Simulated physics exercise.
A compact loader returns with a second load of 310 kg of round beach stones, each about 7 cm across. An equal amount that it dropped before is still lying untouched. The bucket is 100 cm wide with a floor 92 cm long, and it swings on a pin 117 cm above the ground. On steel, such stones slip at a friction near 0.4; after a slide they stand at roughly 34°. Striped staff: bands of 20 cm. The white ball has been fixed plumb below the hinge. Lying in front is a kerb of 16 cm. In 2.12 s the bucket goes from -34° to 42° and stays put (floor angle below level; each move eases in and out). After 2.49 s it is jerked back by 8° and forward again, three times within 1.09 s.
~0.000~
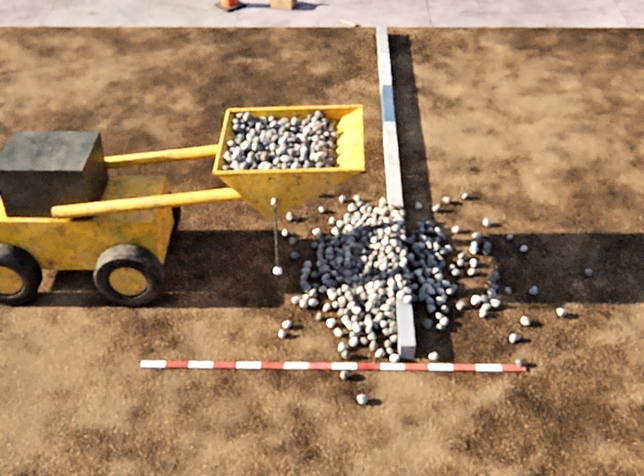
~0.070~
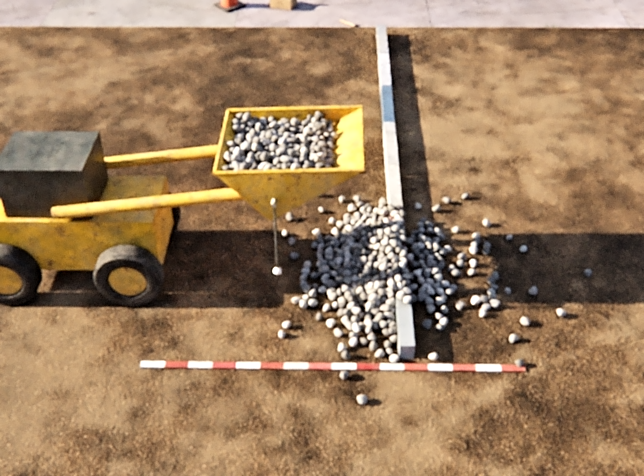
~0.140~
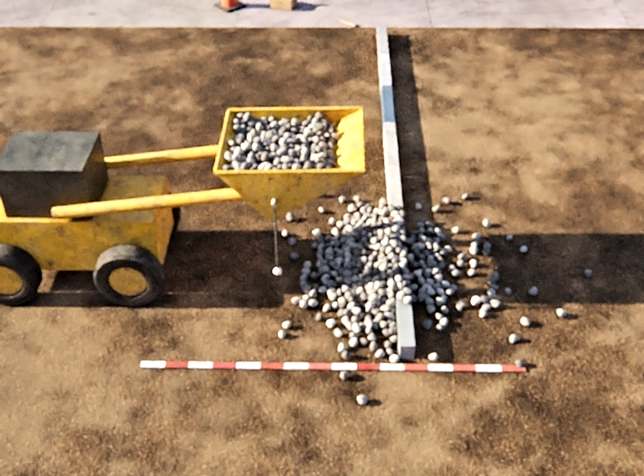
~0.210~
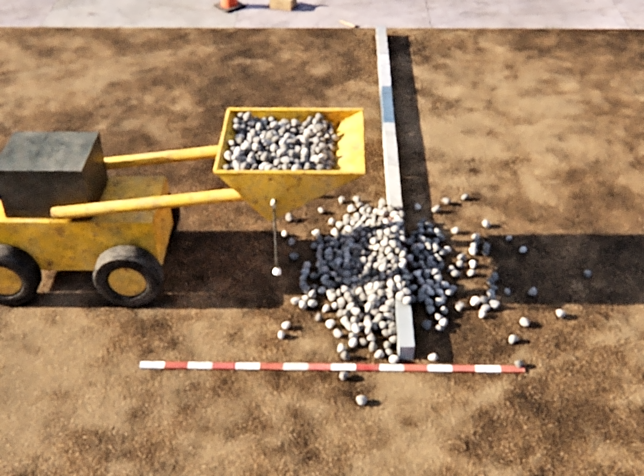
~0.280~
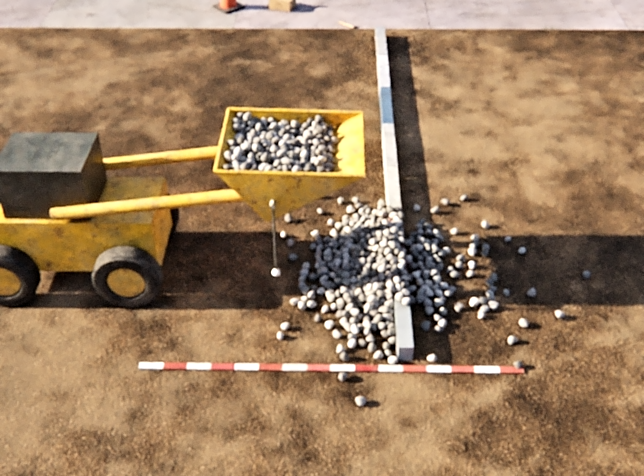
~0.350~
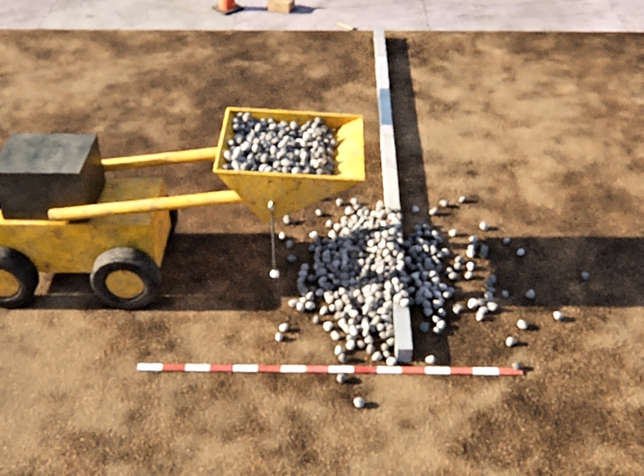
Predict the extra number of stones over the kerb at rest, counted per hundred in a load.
About 21 more per hundred stones.
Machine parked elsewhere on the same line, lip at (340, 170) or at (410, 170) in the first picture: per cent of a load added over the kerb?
0 %, then 90 %.
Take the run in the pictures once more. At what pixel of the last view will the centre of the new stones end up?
I'd point to about (364, 261).
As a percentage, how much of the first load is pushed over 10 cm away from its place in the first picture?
Roughly 20 percent.
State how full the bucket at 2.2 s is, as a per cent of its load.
Near 10 per cent of the load is held.
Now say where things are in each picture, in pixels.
In the first frame, the bucket is at -34°, its lip at (364, 169); the top of the load is at (275, 129). The earlier load is highest near (393, 244), 26 cm above ground level, 81 % on this side of the kerb, 19 % over the kerb.
In the second frame, lip at (364, 170), floor tilted -34°, highest stones at (274, 129); the stones move at 0.0 m/s on average.
In the third frame, the bucket is at -33°, its lip at (365, 171); the top of the load is at (275, 130); the stones move at 0.0 m/s on average.
In the fourth frame, lip at (365, 173), floor tilted -32°, highest stones at (264, 131); the stones move at 0.1 m/s on average.
In the fifth frame, lip at (365, 176), floor tilted -30°, highest stones at (256, 129); the stones move at 0.1 m/s on average.
In the sixth frame, lip at (364, 180), floor tilted -28°, highest stones at (249, 131); the stones move at 0.1 m/s on average.
After 1.6 s the floor is at 30°; in per cent of one load, 90 in the bucket, 91 on this side of the kerb, 19 over the kerb; the foremost stones are at (531, 294).
After 2.2 s the floor is at 42°; in per cent of one load, 8 in the bucket, 162 on this side of the kerb, 29 over the kerb; the foremost stones are at (531, 294).
After 4.0 s the floor is at 42°; in per cent of one load, 0 in the bucket, 160 on this side of the kerb, 40 over the kerb; the foremost stones are at (537, 295).
After 6.5 s the floor is at 42°; in per cent of one load, 0 in the bucket, 160 on this side of the kerb, 40 over the kerb; the foremost stones are at (537, 295). Net gain over the kerb, 21.
